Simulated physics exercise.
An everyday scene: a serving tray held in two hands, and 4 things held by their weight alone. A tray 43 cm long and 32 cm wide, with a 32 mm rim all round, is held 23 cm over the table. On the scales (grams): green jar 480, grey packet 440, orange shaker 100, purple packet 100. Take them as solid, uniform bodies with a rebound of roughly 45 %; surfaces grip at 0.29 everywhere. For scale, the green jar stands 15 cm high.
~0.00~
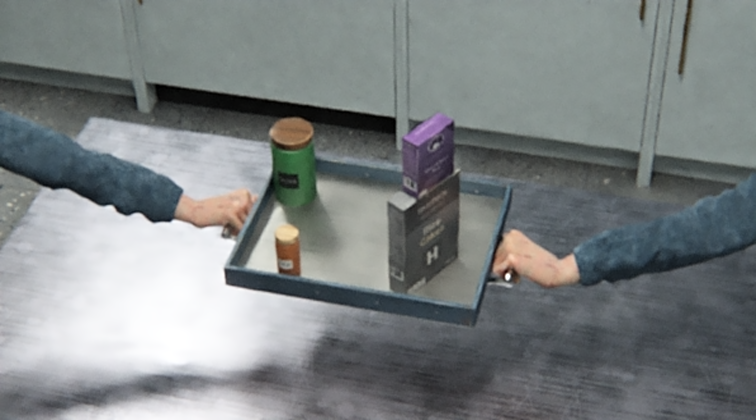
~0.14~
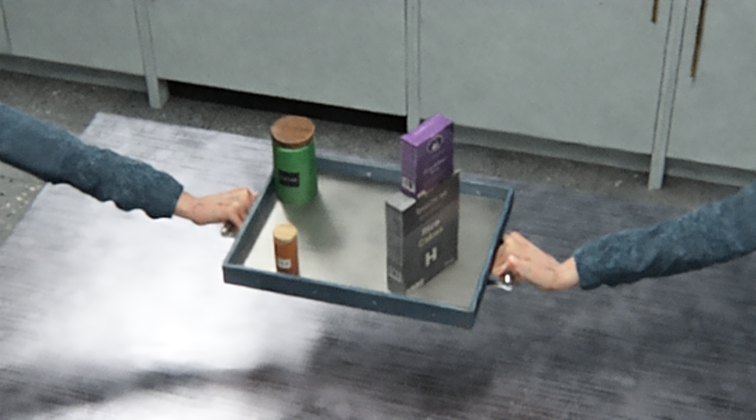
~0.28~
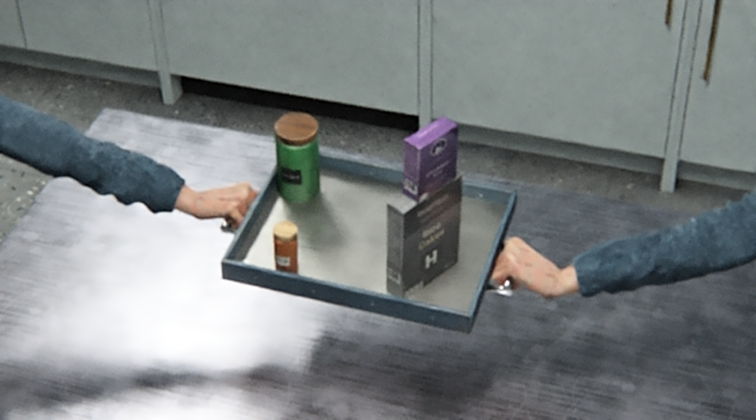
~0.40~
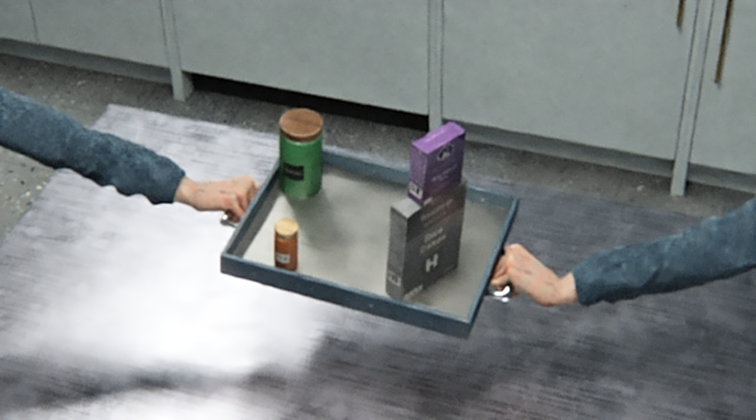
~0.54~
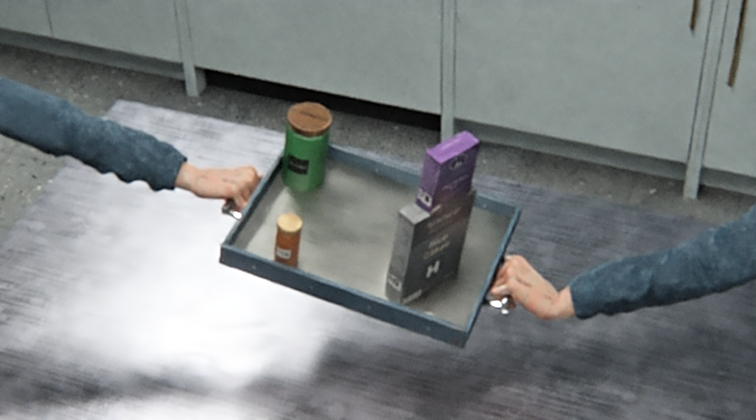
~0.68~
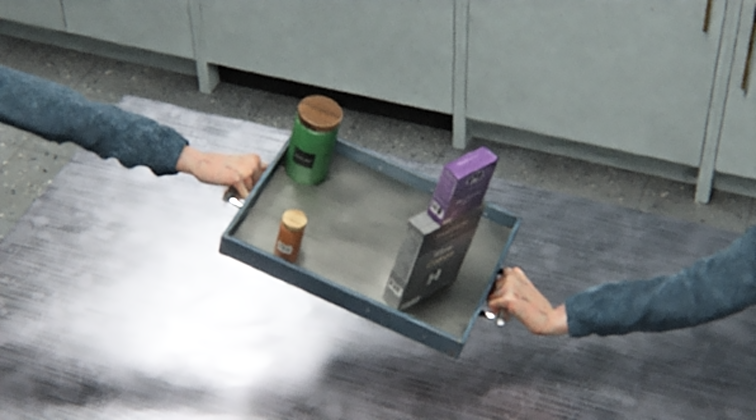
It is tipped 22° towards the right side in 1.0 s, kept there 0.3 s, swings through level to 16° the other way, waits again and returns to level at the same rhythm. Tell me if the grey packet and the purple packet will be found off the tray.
The grey packet comes off the tray; the purple packet comes off the tray.
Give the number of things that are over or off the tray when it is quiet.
In all, 3.
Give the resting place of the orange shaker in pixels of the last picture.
Around (445, 288).
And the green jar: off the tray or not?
The green jar finishes off the tray.
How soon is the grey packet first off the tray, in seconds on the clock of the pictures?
At about 1.1 s.
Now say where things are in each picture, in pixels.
In the first picture, tray level; grey packet (424, 230); purple packet (428, 155).
In the second picture, tray level; green jar (295, 161); orange shaker (286, 251).
In the third picture, tray tilted 1°, right edge down; green jar (298, 158); orange shaker (286, 250).
In the fourth picture, tray tilted 4°, right edge down; green jar (301, 154); orange shaker (286, 246).
In the fifth picture, tray tilted 9°, right edge down; green jar (306, 148); orange shaker (287, 242).
In the sixth picture, tray tilted 14°, right edge down; grey packet (433, 251); purple packet (462, 186).
After 1.18 s, tray tilted 22°, right edge down; grey packet and purple packet now off the tray; green jar slid 8 cm; orange shaker slid 7 cm.
After 1.78 s, tray tilted 11°, right edge down; green jar tipped 53° from how it sat; orange shaker slid 30 cm.
After 2.28 s, tray tilted 15°, left edge down; green jar now off the tray; orange shaker slid 30 cm.
At rest (4.1 s), off the tray, green jar, grey packet and purple packet; not toppled but over 5 cm from the start, orange shaker. Seen from the same camera at the end, grey packet near (547, 413).
